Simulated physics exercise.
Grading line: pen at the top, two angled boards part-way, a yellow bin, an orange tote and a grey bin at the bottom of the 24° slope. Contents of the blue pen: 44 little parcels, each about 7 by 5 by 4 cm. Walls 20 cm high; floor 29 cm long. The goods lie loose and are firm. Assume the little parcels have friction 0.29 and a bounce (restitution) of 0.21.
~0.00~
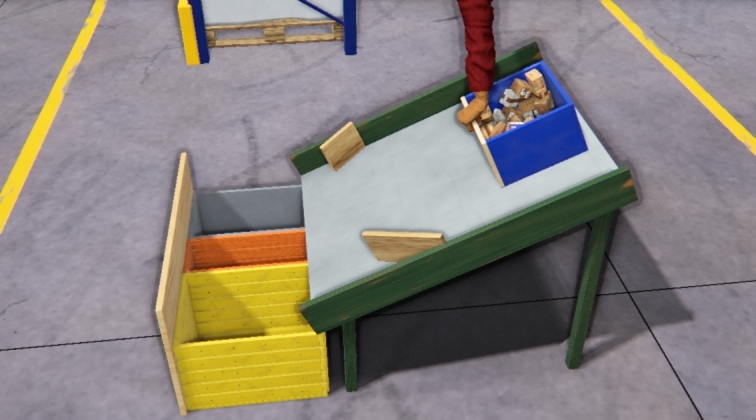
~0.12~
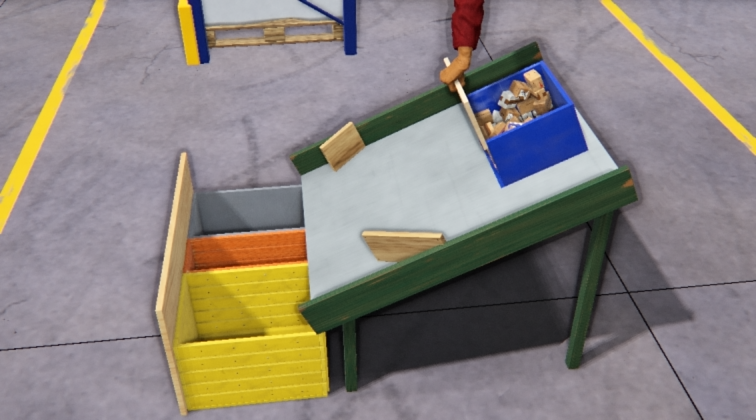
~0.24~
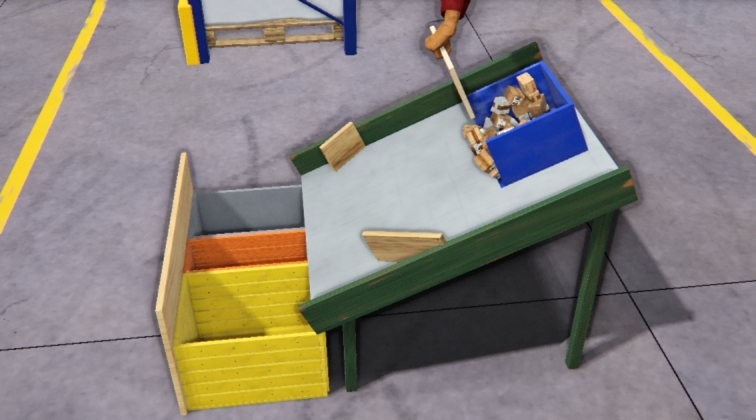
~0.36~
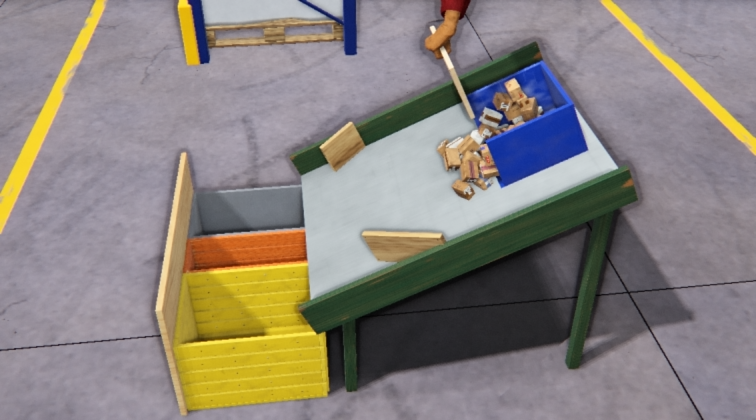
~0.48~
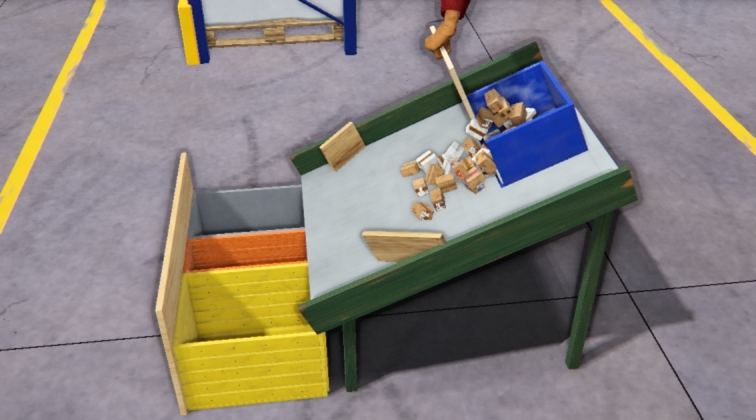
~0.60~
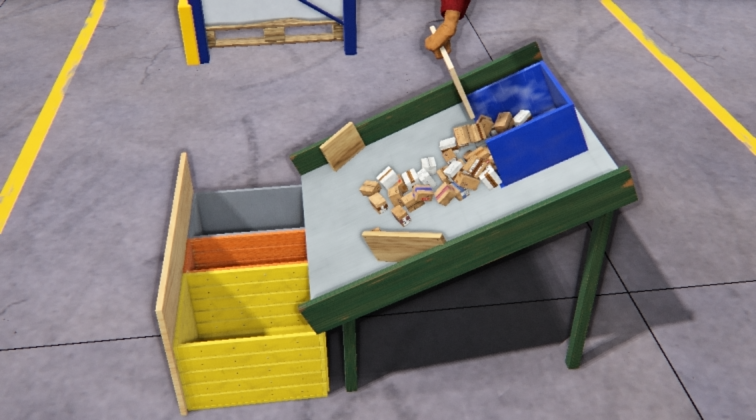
To begin with, a red-sleeved arm reaches to the wooden gate of a blue pen full of small parcels, atop a sloping green-edged table. The hand draws the gate upward, and parcels tumble out. They slide down leftward in a widening scatter between two angled boards, leaving fewer in the pen.
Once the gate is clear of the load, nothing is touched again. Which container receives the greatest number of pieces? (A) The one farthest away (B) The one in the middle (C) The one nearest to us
Answer: B.
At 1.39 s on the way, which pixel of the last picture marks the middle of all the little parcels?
Roughly at pixel (235, 280).
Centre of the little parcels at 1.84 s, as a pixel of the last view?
Roughly at pixel (219, 310).
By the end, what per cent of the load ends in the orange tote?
60 %.
After 0.80 s, 3 still in the blue pen, 38 on the slope and 3 in the air.
After 1.05 s, 4 in the yellow bin, 7 in the orange tote, 29 on the slope and 4 in the air.
After 1.39 s, 11 in the yellow bin, 18 in the orange tote, 1 in the grey bin, 8 on the slope and 6 in the air.
Final count (at 1.84 s), 16 in the yellow bin, 26 in the orange tote and 2 in the grey bin.
